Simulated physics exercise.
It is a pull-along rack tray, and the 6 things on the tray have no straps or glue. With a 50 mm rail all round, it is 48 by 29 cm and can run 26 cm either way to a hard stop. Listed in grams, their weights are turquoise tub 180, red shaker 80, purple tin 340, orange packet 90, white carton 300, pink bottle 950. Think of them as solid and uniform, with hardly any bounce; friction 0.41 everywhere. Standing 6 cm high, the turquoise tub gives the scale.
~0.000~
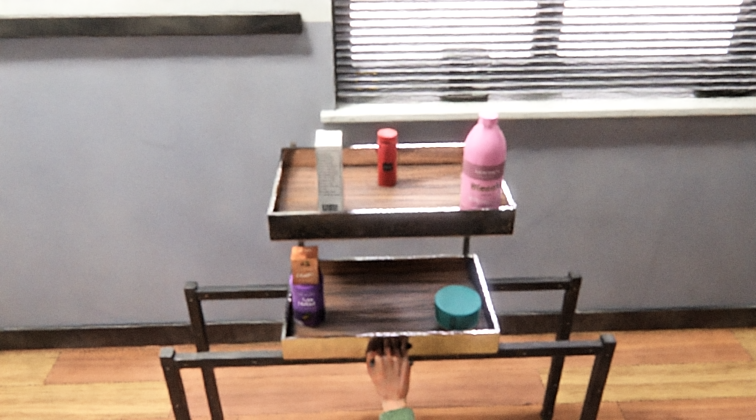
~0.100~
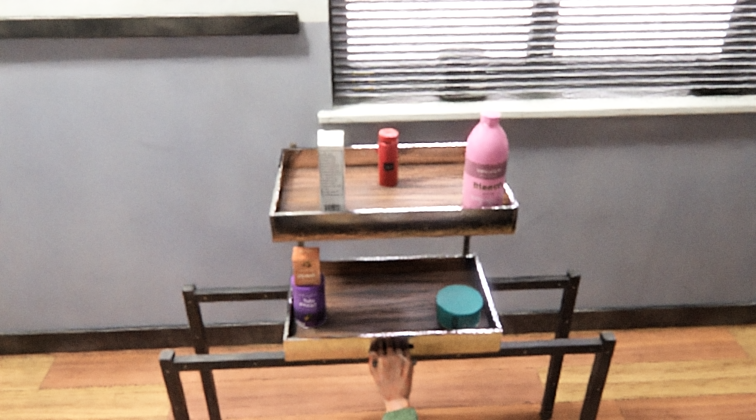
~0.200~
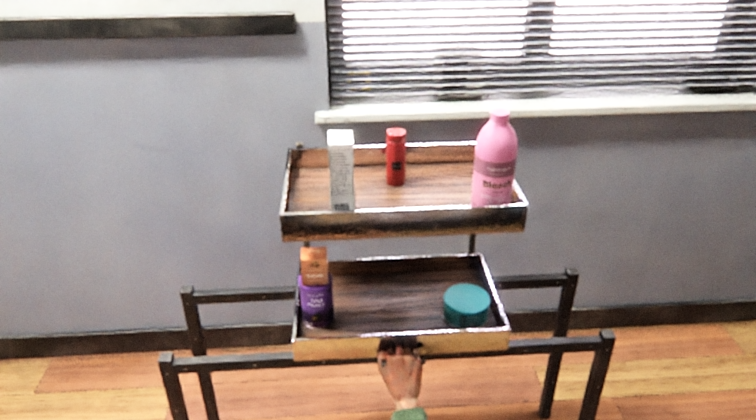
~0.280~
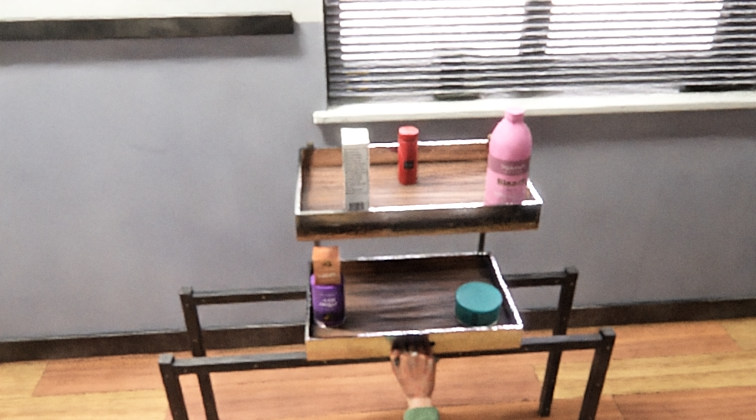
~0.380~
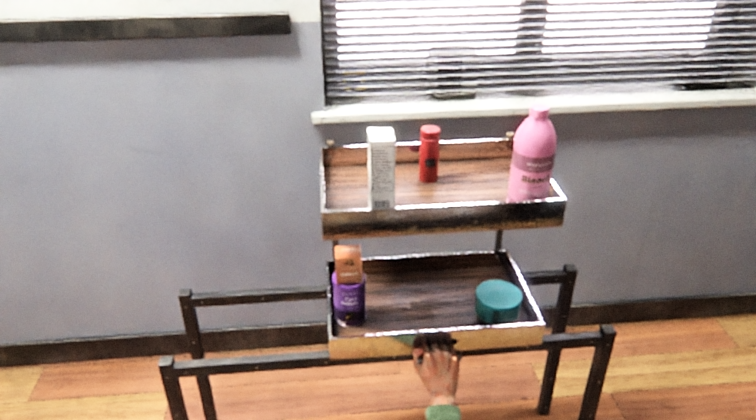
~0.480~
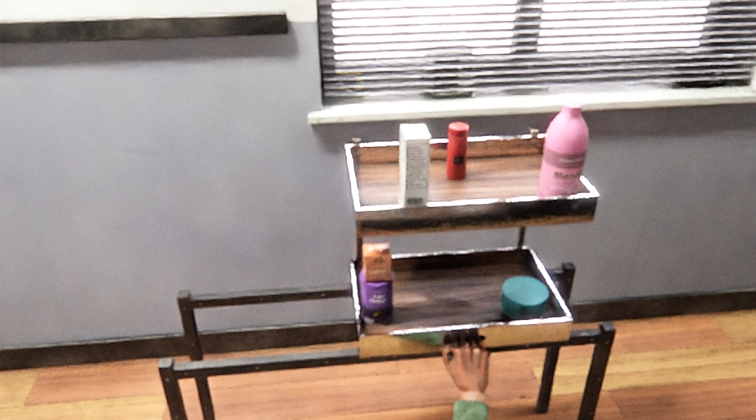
In a grey-walled room with a blind-covered window, a two-tier wooden rack stands midway along a dark metal frame, holding bottles and containers, with a hand at its lower edge. The rack barely shifts at first, then the hand moves it steadily right, the items on both shelves riding along upright.
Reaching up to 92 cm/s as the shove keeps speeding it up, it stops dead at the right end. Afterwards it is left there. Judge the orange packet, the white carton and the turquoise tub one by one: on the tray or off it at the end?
Orange packet - on. White carton - on. Turquoise tub - on.
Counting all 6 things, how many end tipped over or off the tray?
The count is 2.
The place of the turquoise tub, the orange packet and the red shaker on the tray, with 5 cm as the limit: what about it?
Well, the turquoise tub remains where it was; the orange packet winds up somewhere else; and the red shaker winds up somewhere else.
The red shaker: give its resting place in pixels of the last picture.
You'll see it about at (554, 162) in the last picture.
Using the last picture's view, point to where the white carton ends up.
Roughly (535, 194).
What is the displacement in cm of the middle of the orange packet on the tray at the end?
Net shift near 11 cm.
Around 0.68 s, tray 26 cm right; white carton at 14° to upright near (489, 167); orange packet shifted 6 cm near (443, 257); red shaker at 12° to upright.
Around 0.78 s, tray 26 cm right; white carton at 49° to upright near (515, 172); orange packet shifted 10 cm near (459, 256); red shaker at 54° to upright.
Around 0.88 s, tray 26 cm right; white carton on its side near (535, 194); orange packet shifted 11 cm near (461, 256); red shaker on its side.
Finally (1.9 s), on their side or leaning hard on the tray, red shaker and white carton; not toppled but over 5 cm from the start, purple tin and orange packet; the other 2 still in place (within 5 cm). In the last view, orange packet near (461, 256), white carton near (535, 194).
